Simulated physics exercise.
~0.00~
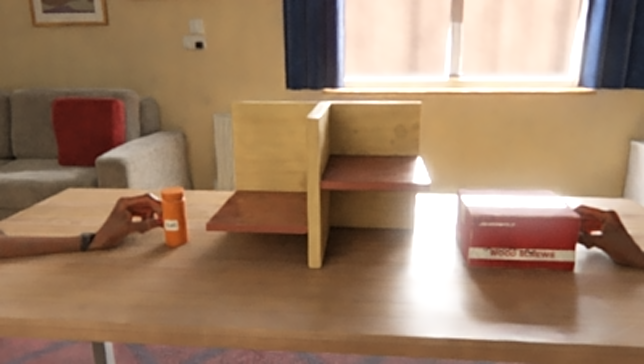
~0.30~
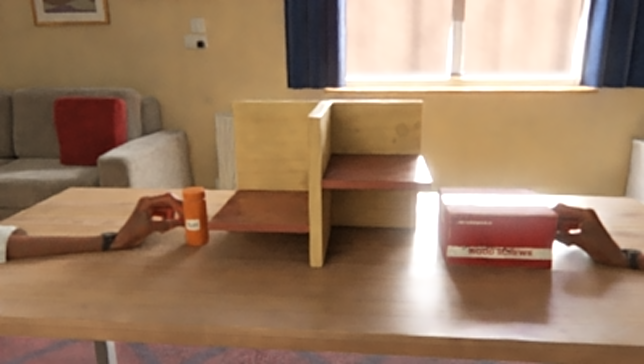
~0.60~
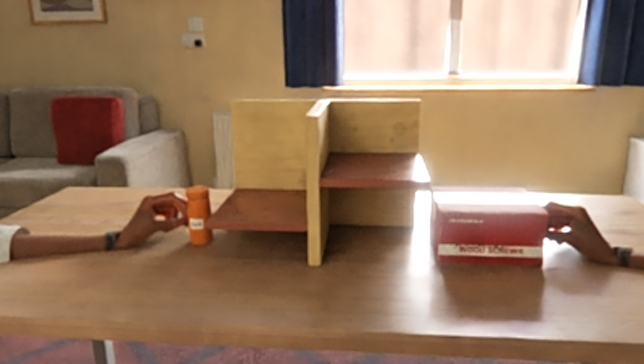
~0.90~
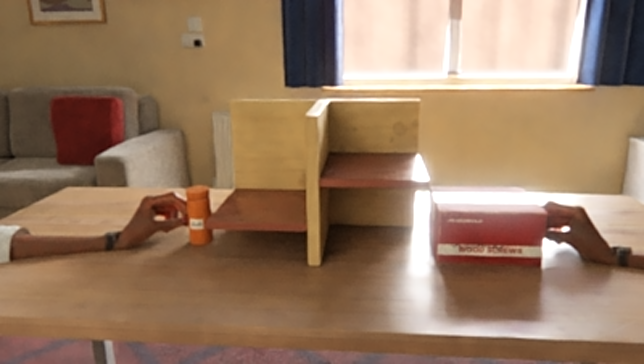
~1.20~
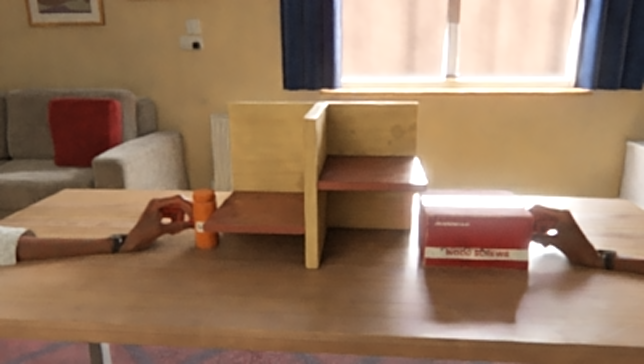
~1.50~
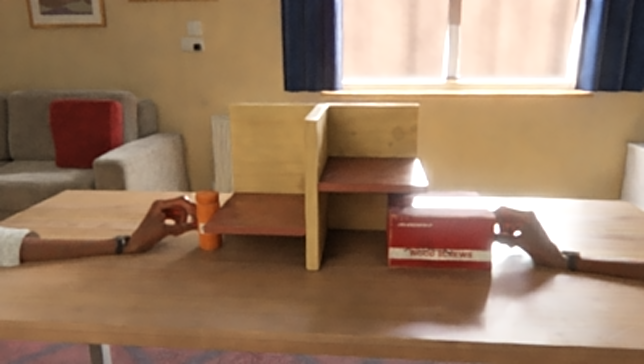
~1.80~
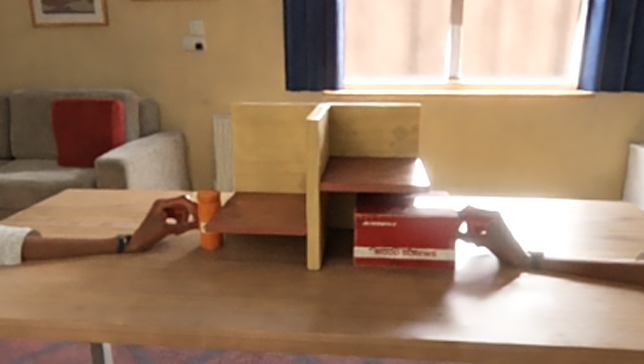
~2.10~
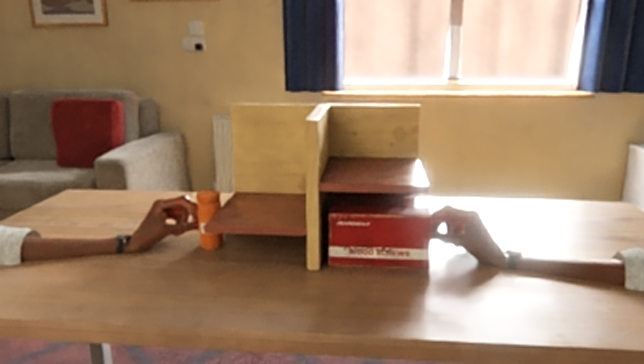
A small wooden rack with a pale upright divider and a reddish-brown shelf on each side stands on a table, seen from the front in a room with a grey sofa and a bright window. A hand at the left holds an upright orange shaker, and another at the right holds a red box. Both hands push their things inward across the tabletop, pausing briefly. The shaker stops at the edge of the lower left shelf and stays there. The box keeps sliding left and ends beneath the right shelf, the hand still at its end.
